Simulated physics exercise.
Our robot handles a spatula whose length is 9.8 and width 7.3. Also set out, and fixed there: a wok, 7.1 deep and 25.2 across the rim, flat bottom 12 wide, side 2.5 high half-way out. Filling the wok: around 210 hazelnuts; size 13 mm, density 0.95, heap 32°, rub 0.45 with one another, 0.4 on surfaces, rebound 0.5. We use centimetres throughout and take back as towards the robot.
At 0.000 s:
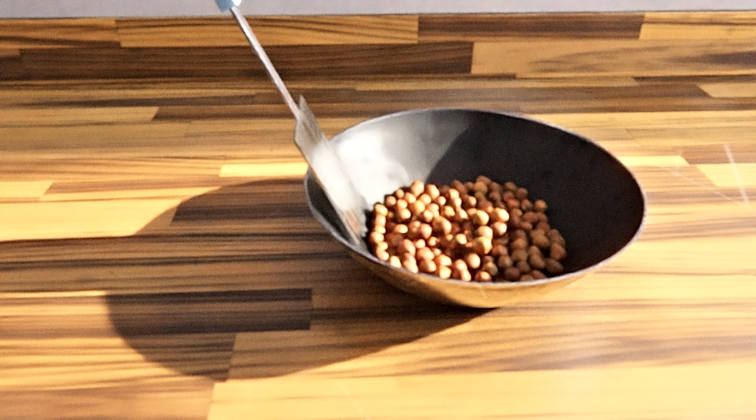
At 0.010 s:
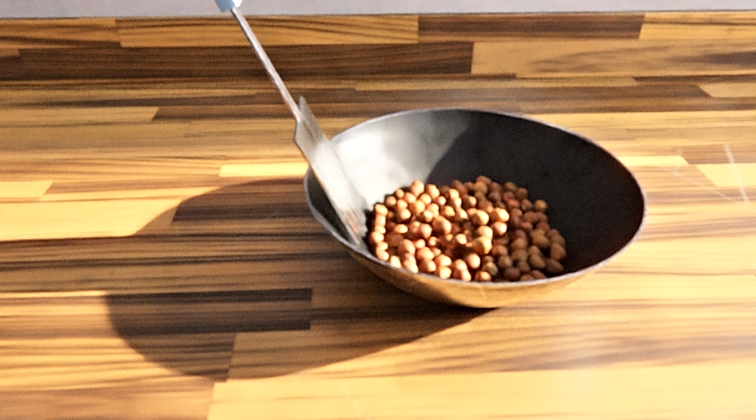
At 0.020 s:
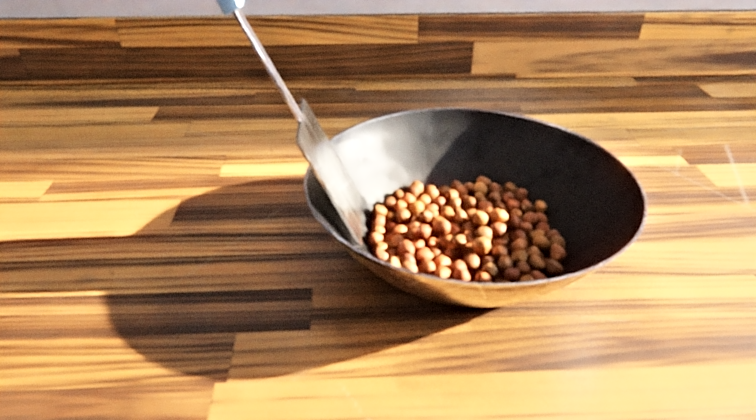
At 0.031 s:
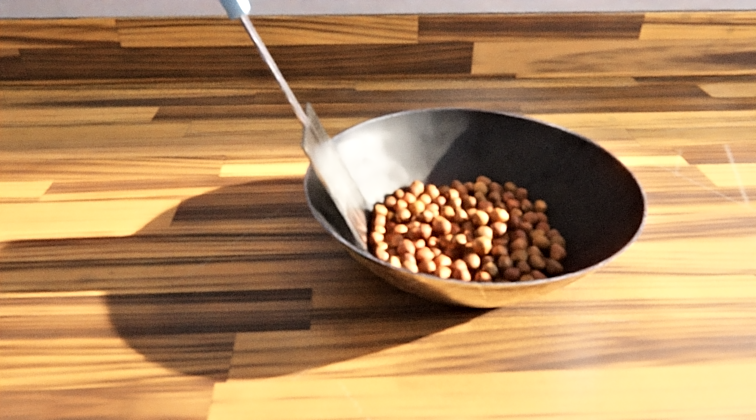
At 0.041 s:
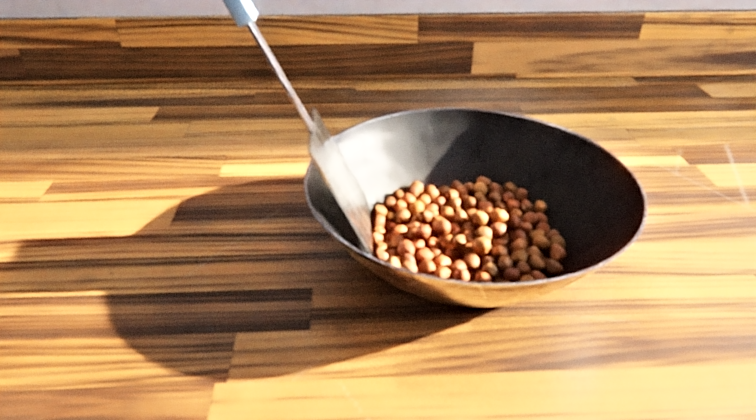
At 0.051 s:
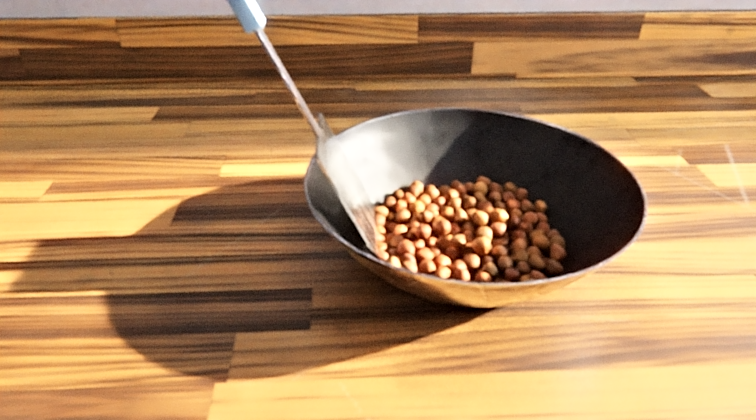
On a striped wooden counter, a spatula slides slightly down and right inside a wok of hazelnuts.
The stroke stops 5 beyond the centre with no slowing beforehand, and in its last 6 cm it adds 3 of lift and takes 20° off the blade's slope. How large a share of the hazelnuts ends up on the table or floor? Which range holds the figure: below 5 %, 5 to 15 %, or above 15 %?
The figure lies below 5 %.
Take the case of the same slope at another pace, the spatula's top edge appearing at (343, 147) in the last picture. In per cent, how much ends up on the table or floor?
Some 5 percent.
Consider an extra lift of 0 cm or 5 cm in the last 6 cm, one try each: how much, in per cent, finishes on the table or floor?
Result: Approx. 0 % and 0 %, one try each.
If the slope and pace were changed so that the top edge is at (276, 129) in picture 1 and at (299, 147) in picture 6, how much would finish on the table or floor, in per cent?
My guess would be close to 0 per cent.
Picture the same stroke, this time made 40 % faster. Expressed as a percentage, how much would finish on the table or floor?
Estimate: Near 0 %.
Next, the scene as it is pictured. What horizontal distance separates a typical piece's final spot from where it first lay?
I'd guess close to 4 centimetres.
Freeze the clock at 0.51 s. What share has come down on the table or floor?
Share at that moment: Roughly 0 %.
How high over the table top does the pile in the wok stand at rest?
Peak at rest, approximately 6.0 centimetres.
By 0.15 s, sloping 65°, highest piece 6 above the table; 212 in the wok.
By 0.26 s, sloping 56°, highest piece 6 above the table; 212 in the wok.
By 0.51 s, sloping 45°, highest piece 6 above the table; 212 in the wok.
By 1.56 s, sloping 45°, highest piece 6 above the table; 212 in the wok.
Final count, 212 in the wok. That is 0 % on the table or floor.
